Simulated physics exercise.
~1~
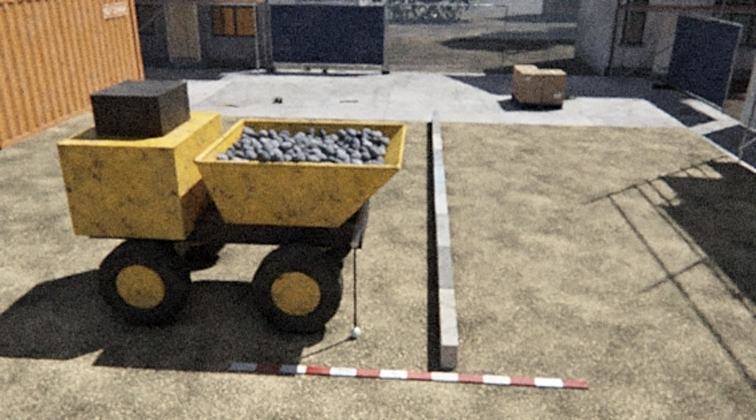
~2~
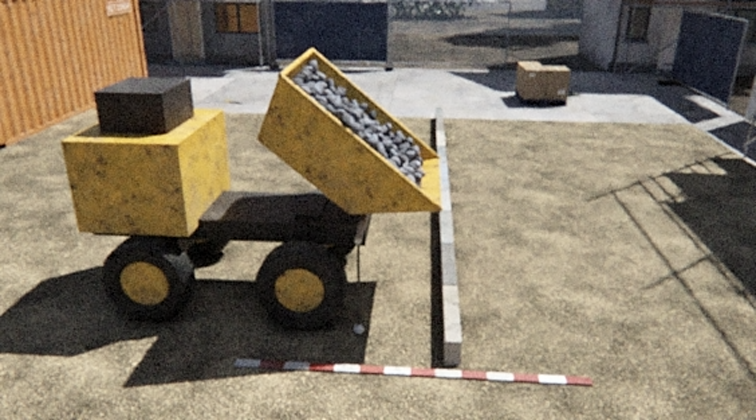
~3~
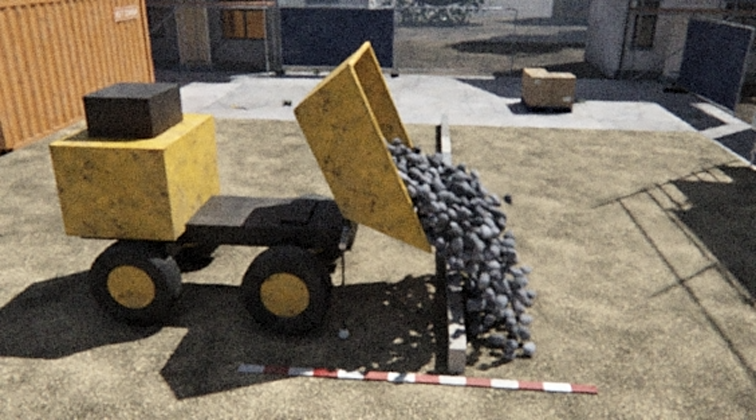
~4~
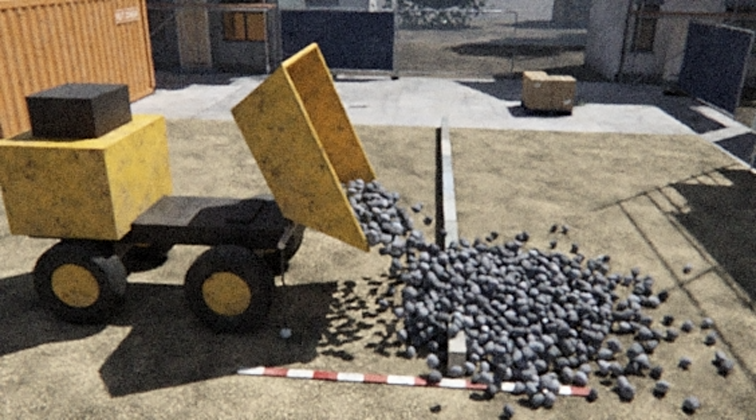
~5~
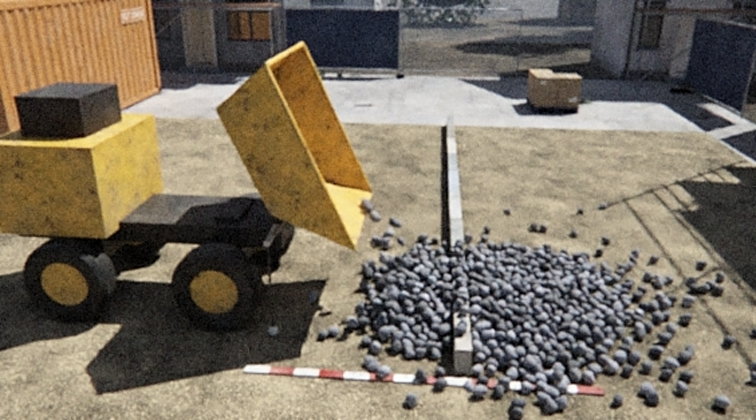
A small yellow dumper with a black box on top stands at the left of a sunlit, sandy yard, seen from slightly above, its skip full of grey stones. A low pale kerb runs away from the viewer to its right, with a red and white striped strip in front, an orange container behind and a box farther back. The skip tips steeply to the right, and the stones pour across the kerb. The dumper draws back left as the rest slide out. The emptied skip stays raised above stones spread on both sides, most beyond the kerb.
